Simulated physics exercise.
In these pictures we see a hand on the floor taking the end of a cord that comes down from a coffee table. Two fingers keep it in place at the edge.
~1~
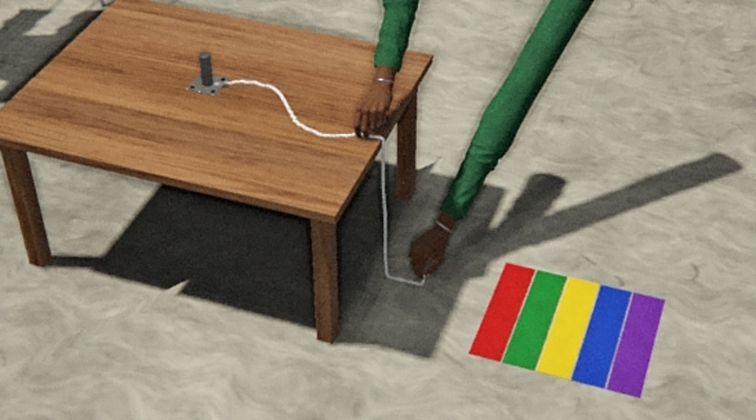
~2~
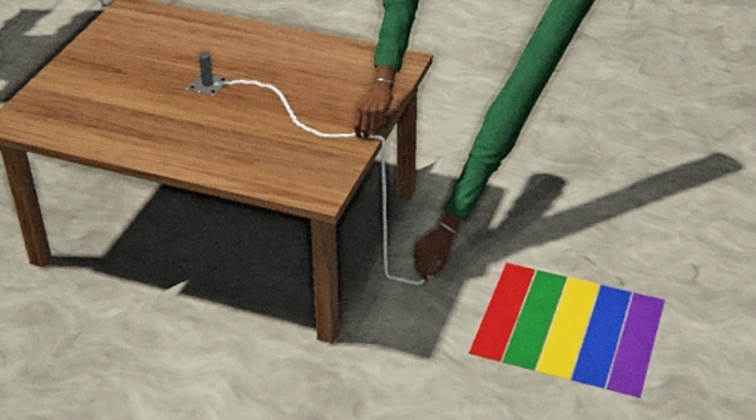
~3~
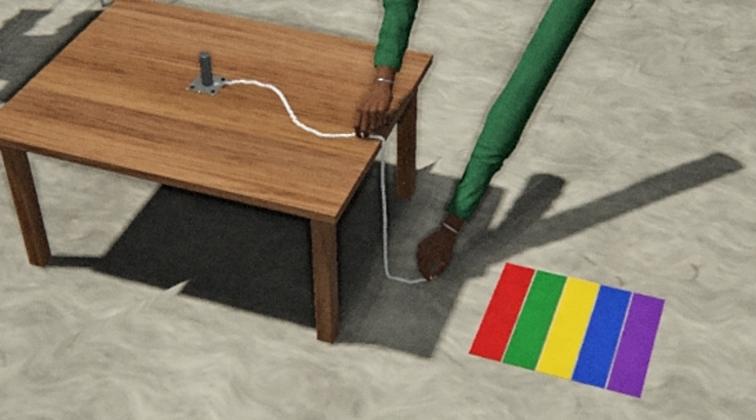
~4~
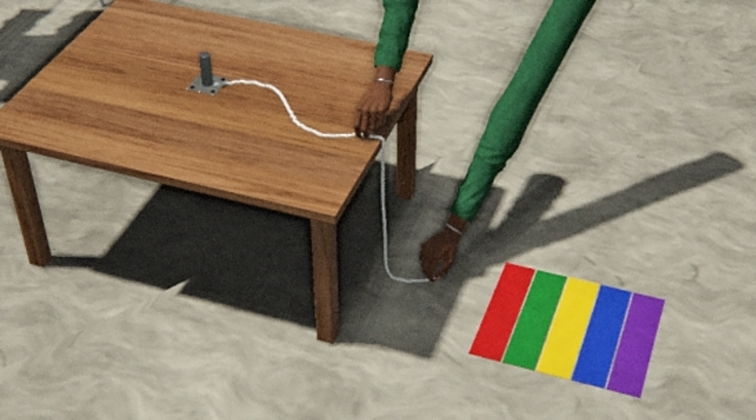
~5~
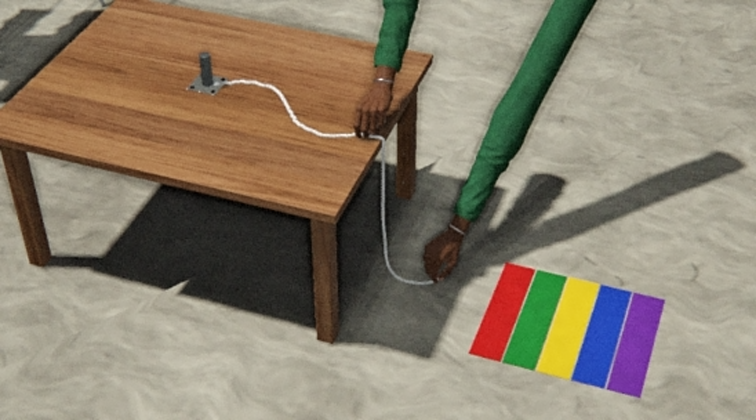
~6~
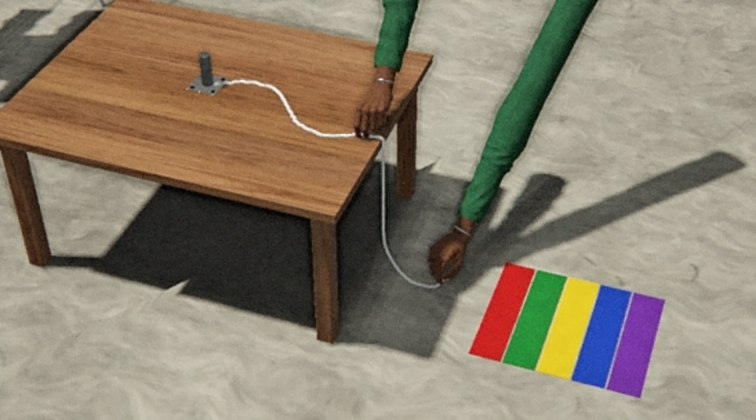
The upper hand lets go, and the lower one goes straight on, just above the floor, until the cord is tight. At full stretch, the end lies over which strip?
Over the yellow strip.
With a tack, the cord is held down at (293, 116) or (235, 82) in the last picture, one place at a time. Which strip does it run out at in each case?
First try green, second try yellow.
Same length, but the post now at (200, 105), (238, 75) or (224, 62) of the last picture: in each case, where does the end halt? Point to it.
You'd get roughly (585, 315), (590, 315) and (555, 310), one for each try.
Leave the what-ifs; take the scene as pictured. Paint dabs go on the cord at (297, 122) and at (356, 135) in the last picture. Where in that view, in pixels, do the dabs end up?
The first lands at (328, 121), while the second lands at (387, 144).
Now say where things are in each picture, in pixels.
The first picture shows end (424, 276); red (491, 340); green (525, 349); yellow (559, 357); blue (593, 366); purple (628, 375).
The second picture shows end (428, 277); cord through (247, 83) (289, 109) (329, 136) (383, 155) (385, 212) (386, 265).
The third picture shows end (431, 278).
The fourth picture shows end (434, 278); cord through (247, 83) (289, 109) (329, 136) (383, 155) (384, 212) (386, 265).
The fifth picture shows end (438, 279).
The sixth picture shows end (443, 281); cord through (247, 83) (289, 109) (329, 136) (383, 155) (383, 212) (395, 265).
Soon after, end near (518, 299); over red.
After that, end near (551, 307); over green.
At the stop, end near (571, 312); over yellow. It halts on the yellow strip.
